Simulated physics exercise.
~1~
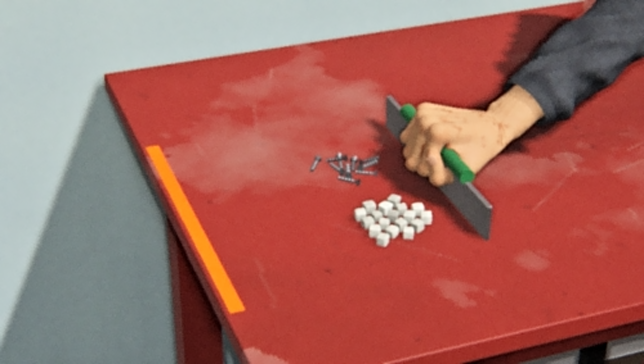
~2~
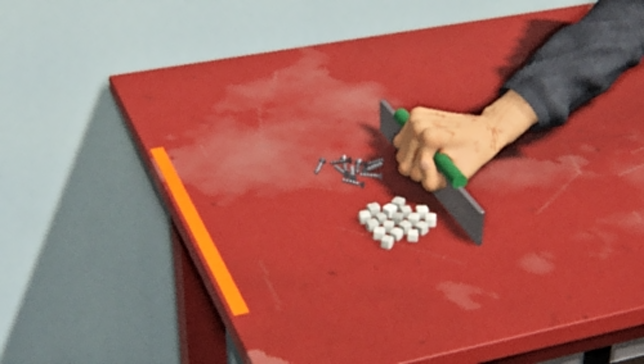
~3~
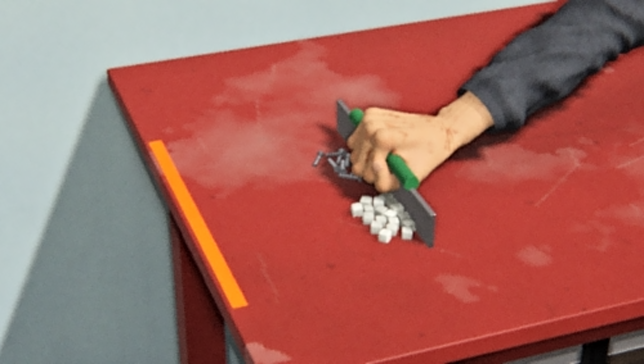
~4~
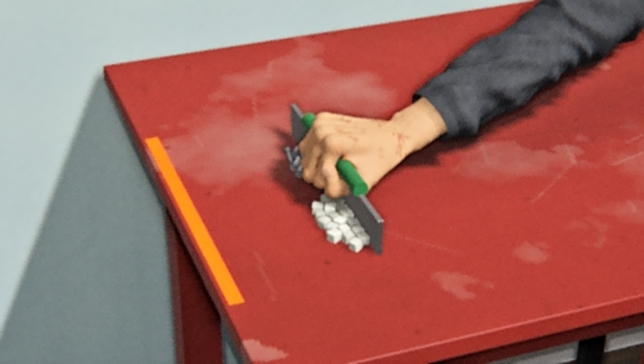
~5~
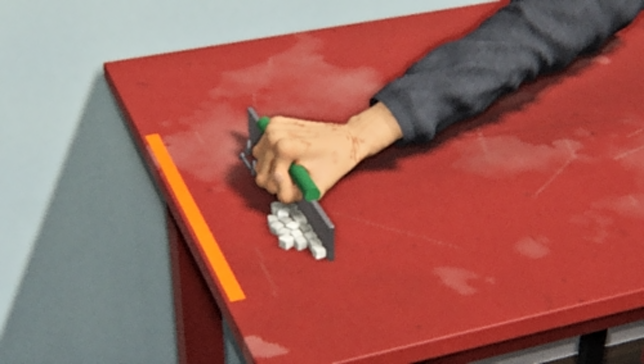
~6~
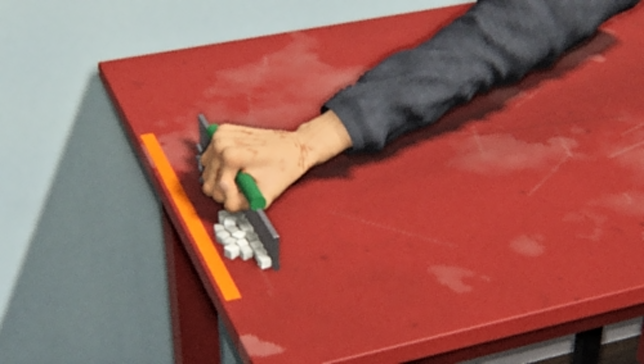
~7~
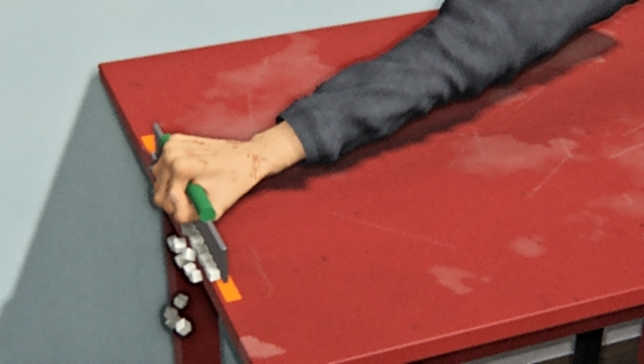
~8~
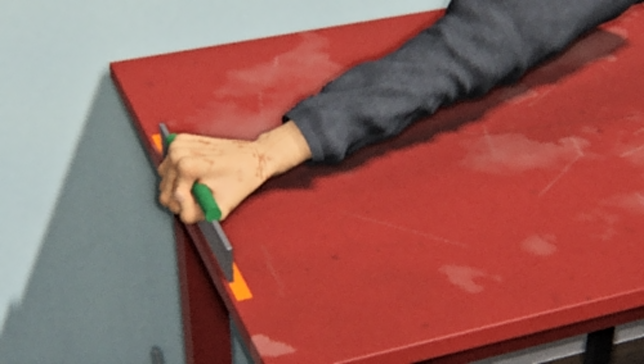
In the video, a hand pushes a green-handled scraper left across a worn red table, sweeping a heap of white cubes and a heap of small screws toward an orange strip. White cubes tumble over the edge, the scraper stops at the strip, and neither heap remains in view.
